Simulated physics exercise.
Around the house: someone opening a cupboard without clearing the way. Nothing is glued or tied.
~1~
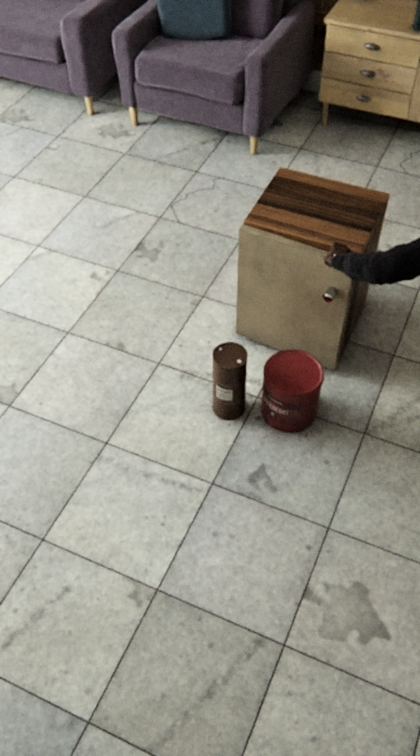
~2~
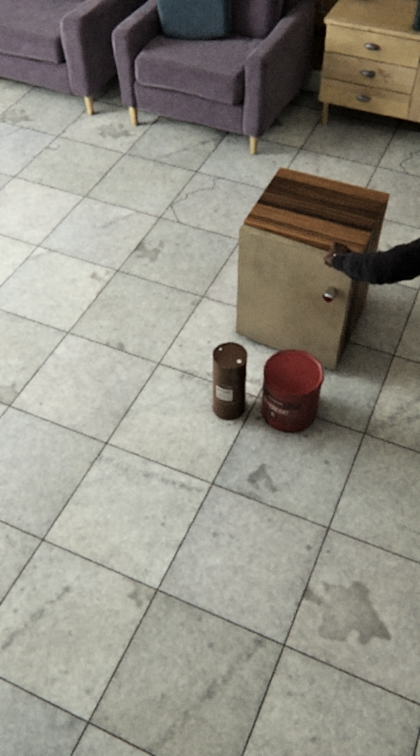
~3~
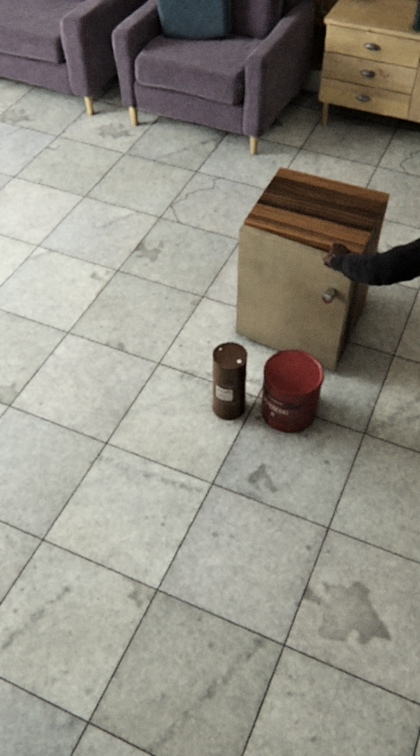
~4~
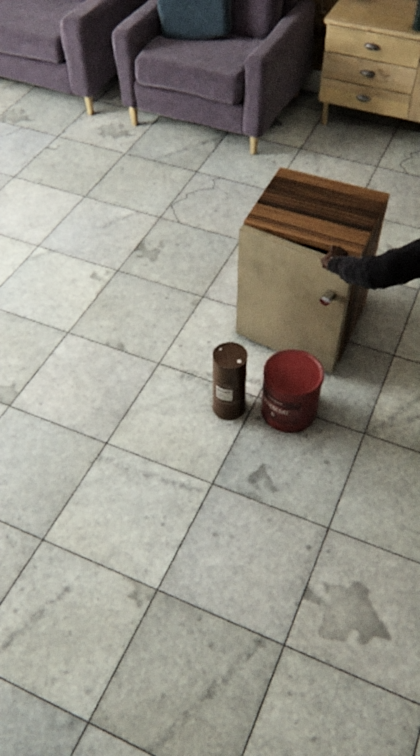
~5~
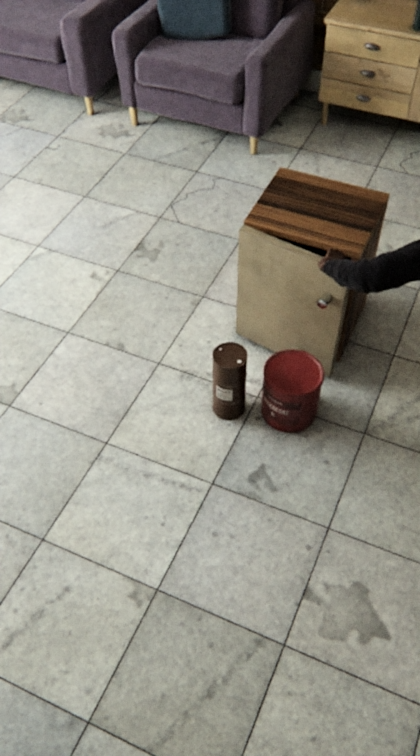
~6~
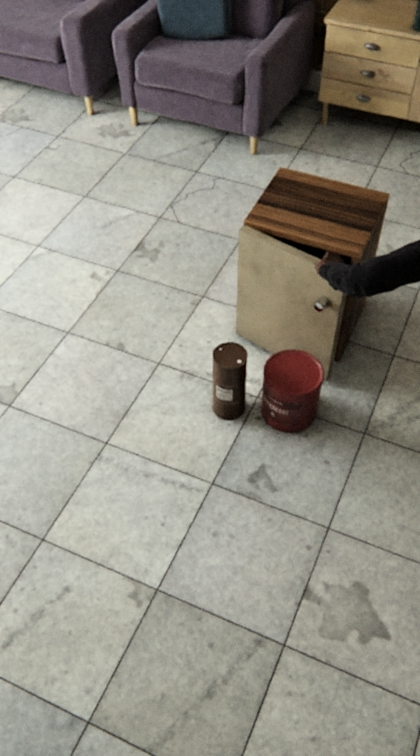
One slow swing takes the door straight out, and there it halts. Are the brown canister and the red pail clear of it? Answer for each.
Here the brown canister gets shoved and the red pail gets shoved.
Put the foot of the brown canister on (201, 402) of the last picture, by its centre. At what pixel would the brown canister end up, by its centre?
It ends around (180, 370).
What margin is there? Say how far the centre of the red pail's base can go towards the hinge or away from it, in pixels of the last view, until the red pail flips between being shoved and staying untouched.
Roughly 24 pixels down.
Then, 1.10 s past the last view, door 46° open; brown canister travelled a little near (221, 382); red pail travelled about its own width near (258, 412).
Finally, the brown canister is pushed along, near (179, 375); the red pail is pushed along, near (234, 427).
